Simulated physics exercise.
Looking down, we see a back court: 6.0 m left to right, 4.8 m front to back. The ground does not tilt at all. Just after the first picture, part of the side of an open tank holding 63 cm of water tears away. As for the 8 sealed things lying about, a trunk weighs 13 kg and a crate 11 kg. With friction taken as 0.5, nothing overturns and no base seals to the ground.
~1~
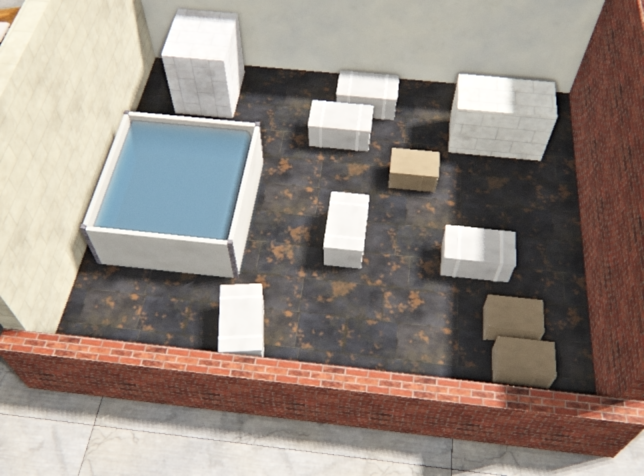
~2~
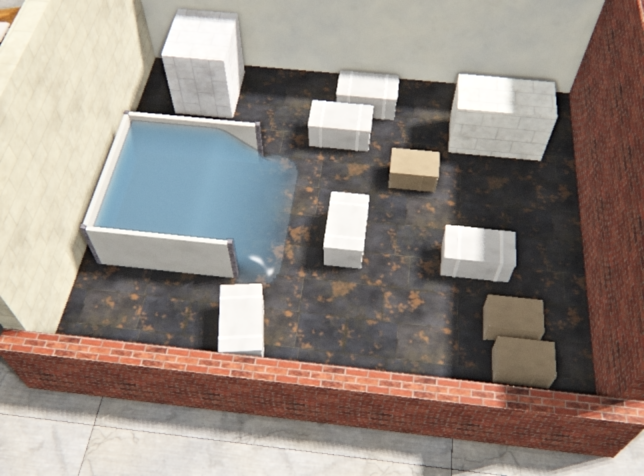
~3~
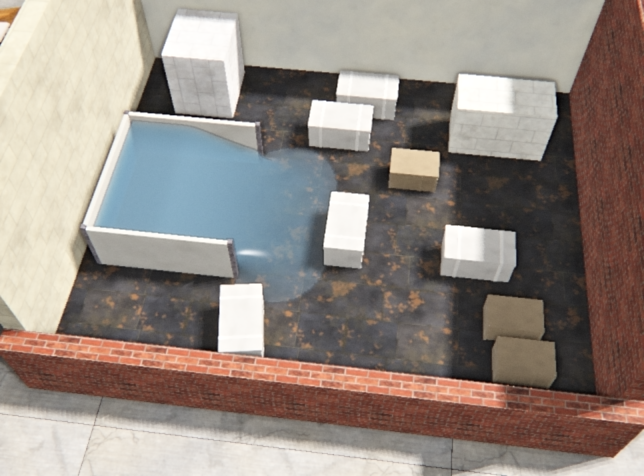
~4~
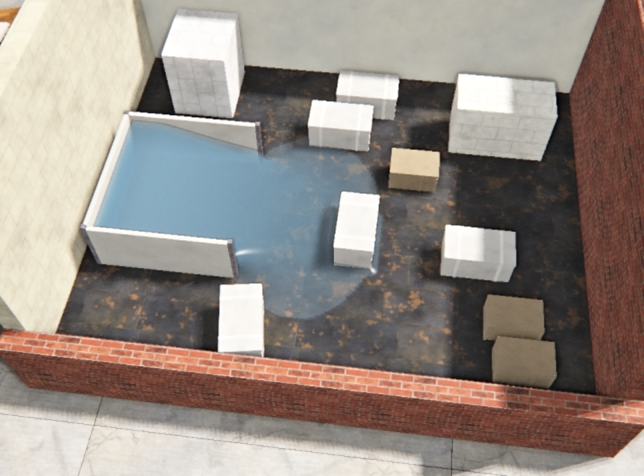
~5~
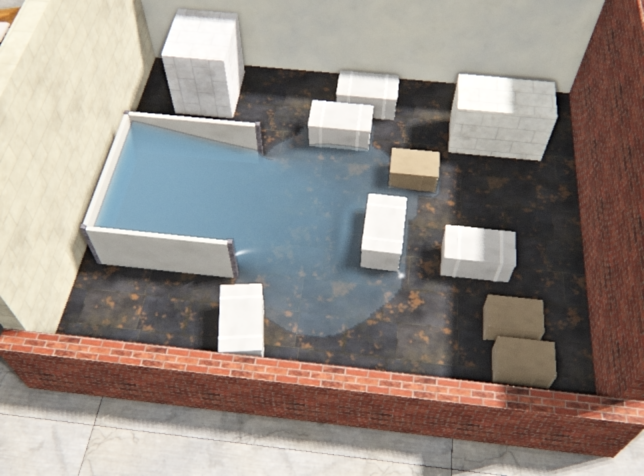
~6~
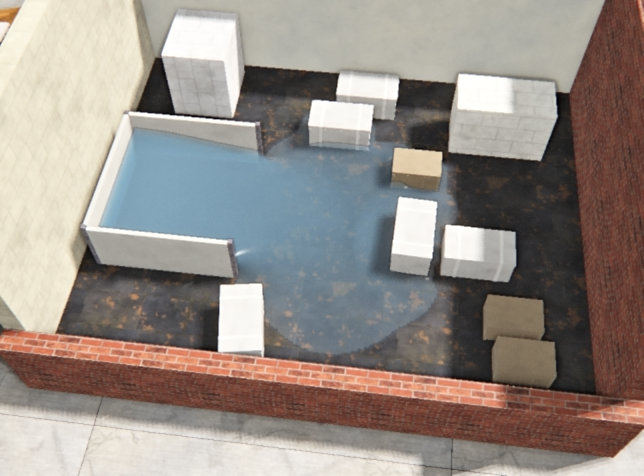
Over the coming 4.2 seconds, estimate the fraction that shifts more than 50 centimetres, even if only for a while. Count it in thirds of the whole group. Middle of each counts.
I predict the proportion will top two thirds or equal it.
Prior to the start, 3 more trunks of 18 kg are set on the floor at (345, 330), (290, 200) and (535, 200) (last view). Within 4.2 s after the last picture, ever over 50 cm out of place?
Going through them in turn, I'd say beyond, beyond and not that far.
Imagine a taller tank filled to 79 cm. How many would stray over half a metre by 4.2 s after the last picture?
The answer would then be 8.
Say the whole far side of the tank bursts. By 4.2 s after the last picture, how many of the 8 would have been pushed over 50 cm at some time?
Then it comes to 4 of them.
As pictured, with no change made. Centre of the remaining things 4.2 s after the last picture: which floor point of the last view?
Around (360, 208).
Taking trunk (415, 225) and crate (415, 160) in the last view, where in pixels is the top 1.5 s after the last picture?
Approx. (513, 225); approx. (562, 149).
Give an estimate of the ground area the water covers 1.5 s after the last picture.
Around 20 m2 of it.
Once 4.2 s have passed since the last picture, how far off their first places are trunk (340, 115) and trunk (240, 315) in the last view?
Respectively, 40 centimetres and 10 centimetres.
Then, 0.4 s after the last picture 1 of 8 are over 50 cm from their spots; 0 afloat.
Then, 1.5 s after the last picture 5 of 8 are over 50 cm from their spots; 5 afloat.
Then, 2.8 s after the last picture 4 of 8 are over 50 cm from their spots; 5 afloat.
Then, 4.2 s after the last picture 6 of 8 are over 50 cm from their spots, and 6 have been at some point; 4 afloat.
